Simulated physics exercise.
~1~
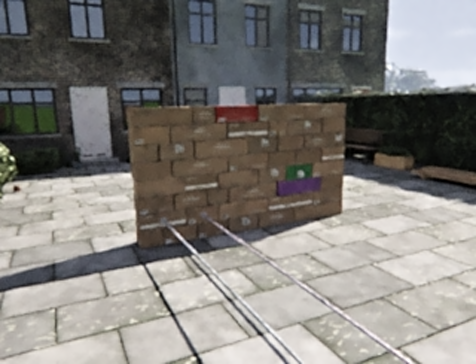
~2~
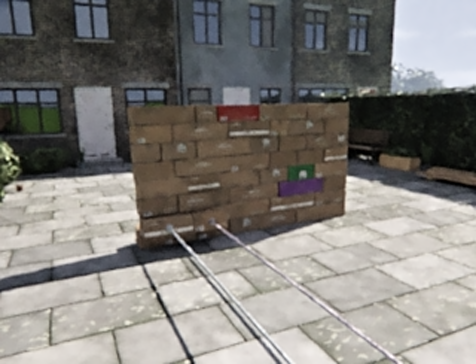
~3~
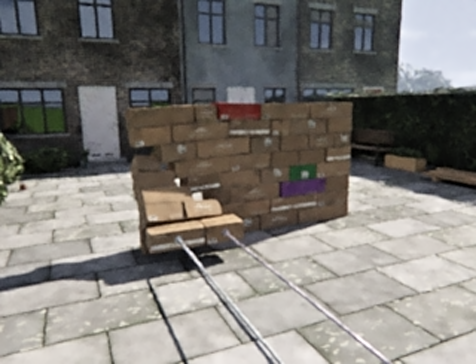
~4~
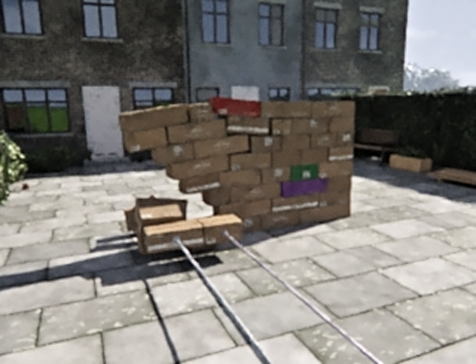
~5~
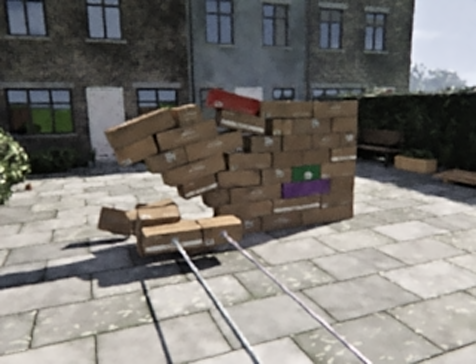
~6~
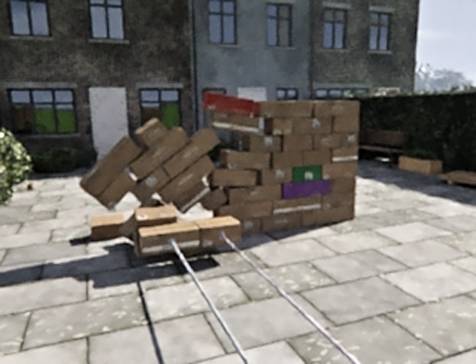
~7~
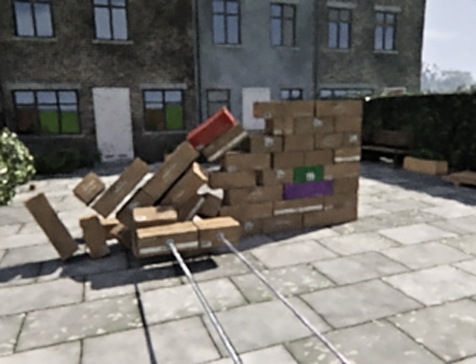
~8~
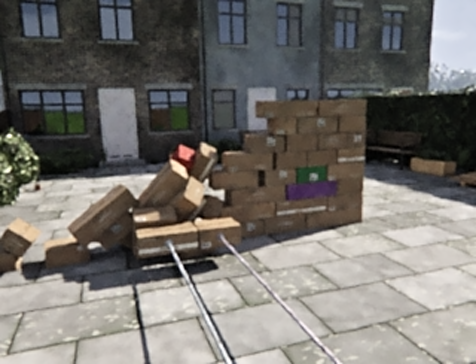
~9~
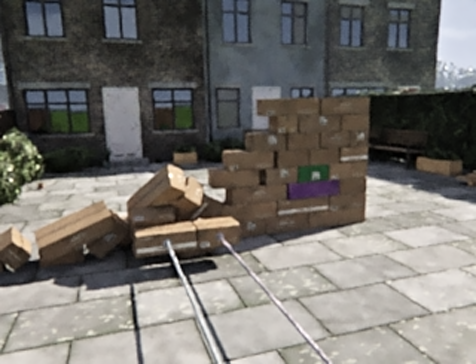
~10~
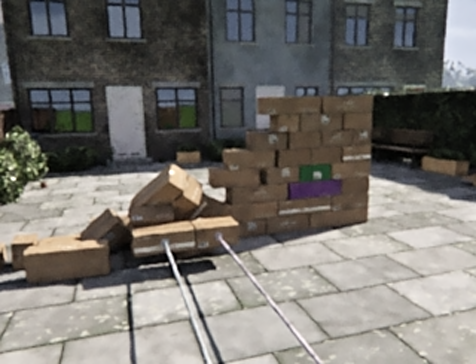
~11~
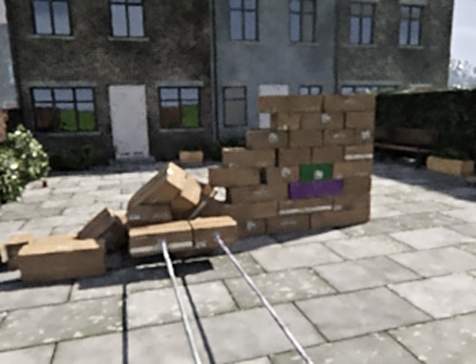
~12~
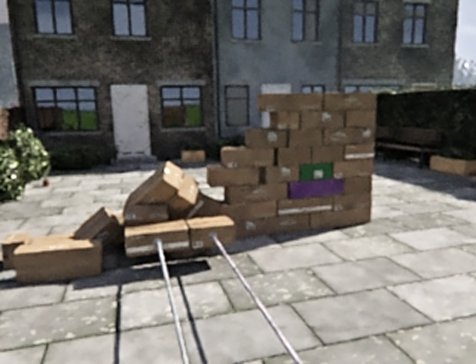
In a paved courtyard outside some old houses, two long metal rods drew a pair of bottom boxes out of a brown wall, and the left side sagged, tipped and tumbled into a heap while the right side stayed standing with its purple and green boxes.
